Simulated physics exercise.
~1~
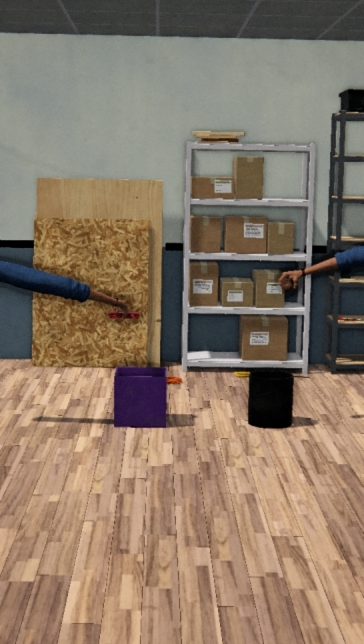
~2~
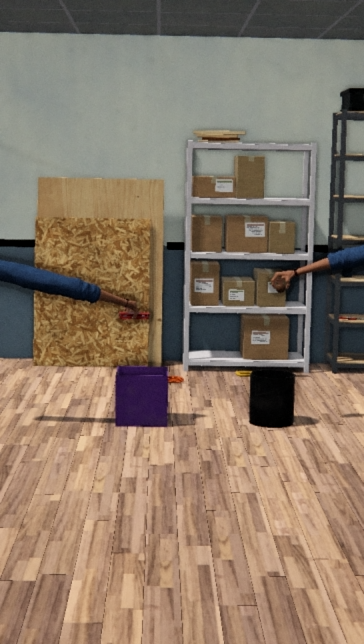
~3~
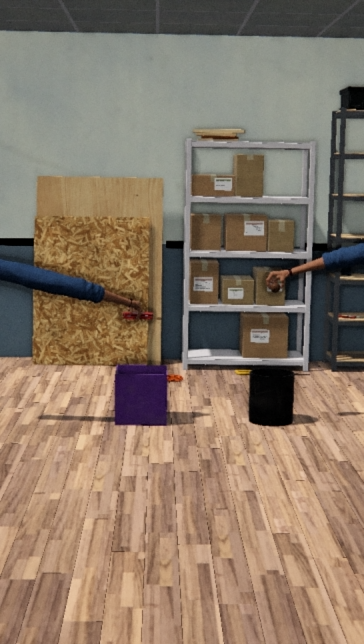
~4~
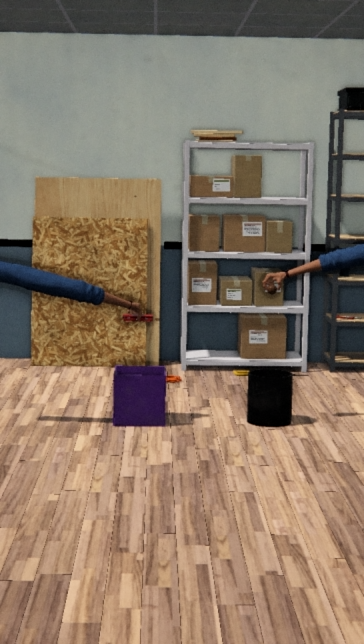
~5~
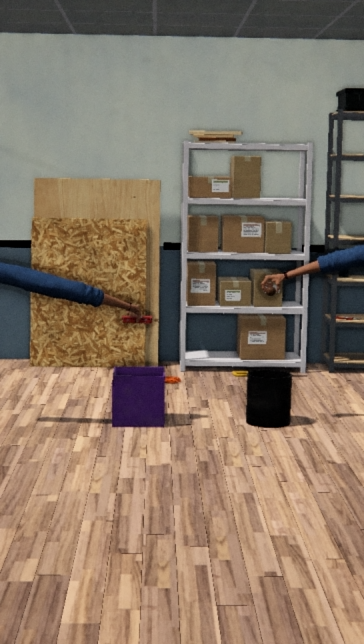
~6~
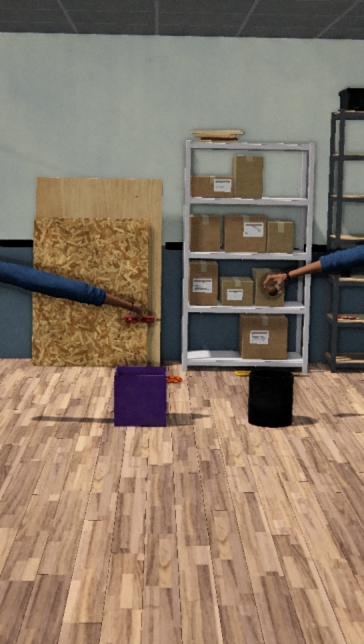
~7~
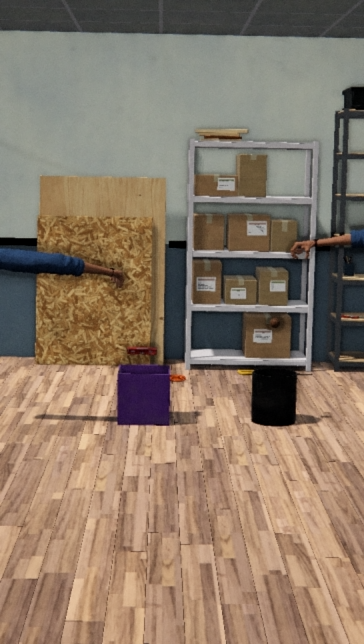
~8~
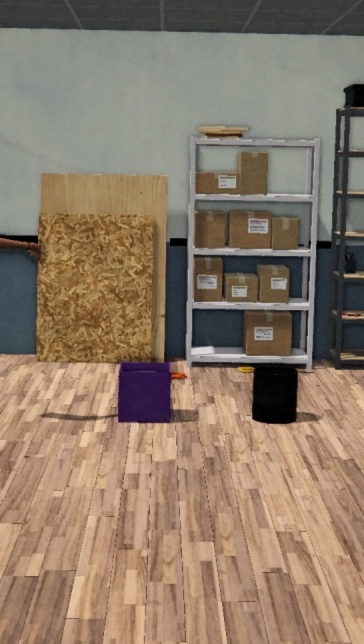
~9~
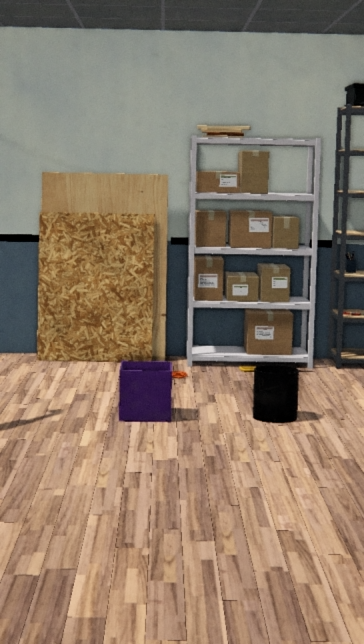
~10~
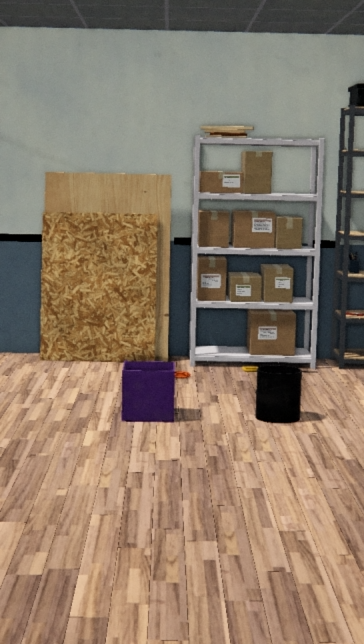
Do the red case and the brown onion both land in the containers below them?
Yes, both do. The red case drops into the purple crate on the left, and the brown onion drops into the black bucket on the right.
